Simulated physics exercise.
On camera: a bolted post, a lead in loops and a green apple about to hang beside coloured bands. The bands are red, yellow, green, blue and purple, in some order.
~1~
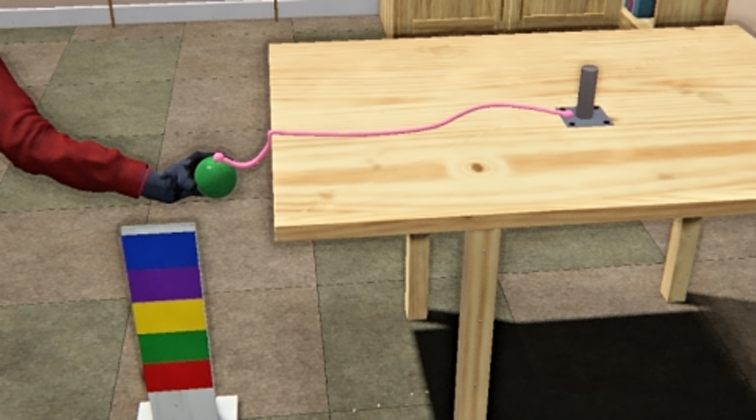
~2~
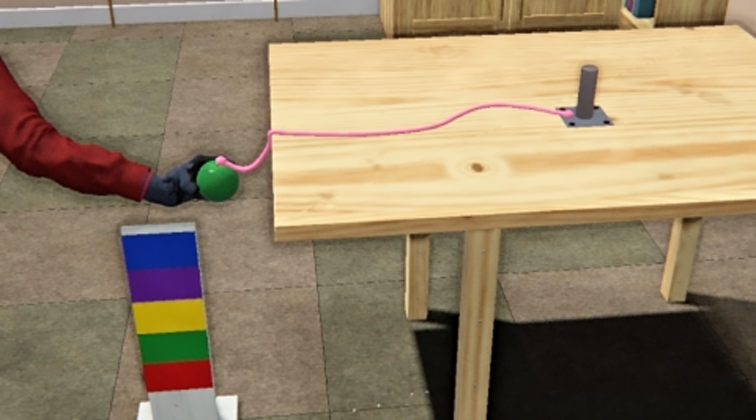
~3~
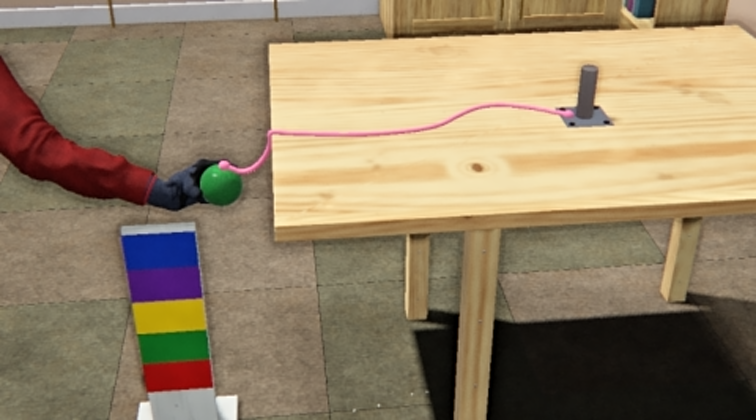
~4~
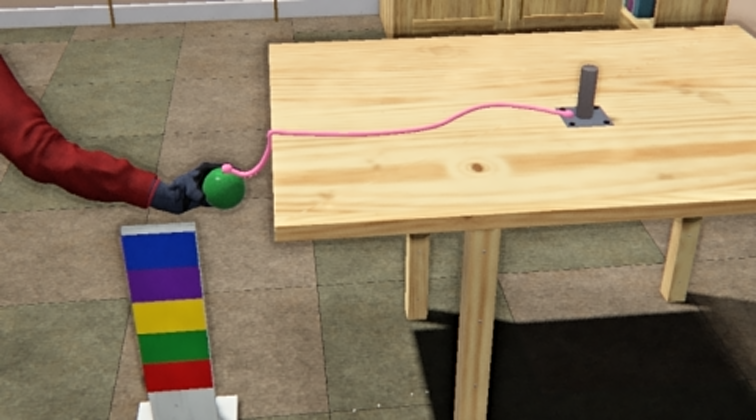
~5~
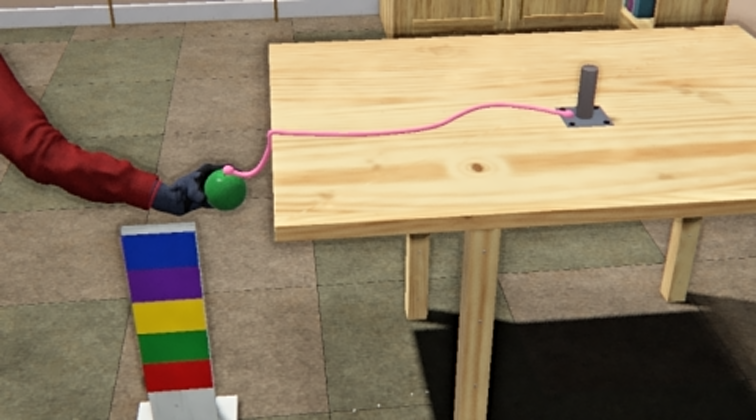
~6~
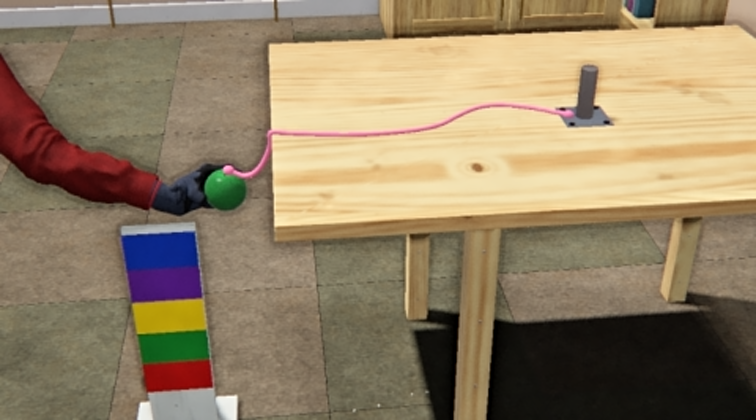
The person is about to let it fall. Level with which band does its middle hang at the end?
Its centre hangs level with the blue band.
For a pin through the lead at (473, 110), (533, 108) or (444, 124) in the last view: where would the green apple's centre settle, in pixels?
The places are (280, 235), (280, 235) and (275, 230).
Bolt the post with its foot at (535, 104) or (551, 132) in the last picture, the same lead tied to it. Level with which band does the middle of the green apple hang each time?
It would be purple; purple.
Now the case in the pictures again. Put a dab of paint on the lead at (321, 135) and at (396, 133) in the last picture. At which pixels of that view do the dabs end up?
About (296, 133), and the other about (371, 128).
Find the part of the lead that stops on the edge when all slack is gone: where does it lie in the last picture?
It lies at about (294, 134).
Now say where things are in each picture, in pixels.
Green apple (216, 178); blue (160, 253); purple (165, 286); yellow (170, 318); green (174, 348); red (178, 377), in the first frame.
Green apple (219, 181); lead through (536, 109) (469, 111) (422, 129) (349, 135) (275, 136), in the second frame.
Green apple (222, 185), in the third frame.
Green apple (225, 189); lead through (536, 109) (469, 111) (422, 129) (349, 135) (275, 136), in the fourth frame.
Green apple (226, 190), in the fifth frame.
Green apple (226, 190); lead through (536, 109) (469, 111) (422, 129) (349, 135) (275, 136), in the sixth frame.
Early on, apple near (276, 236); level with blue.
Midway, apple near (274, 249); level with blue.
Finally, apple near (282, 247); level with blue. Its middle rests at the blue band.
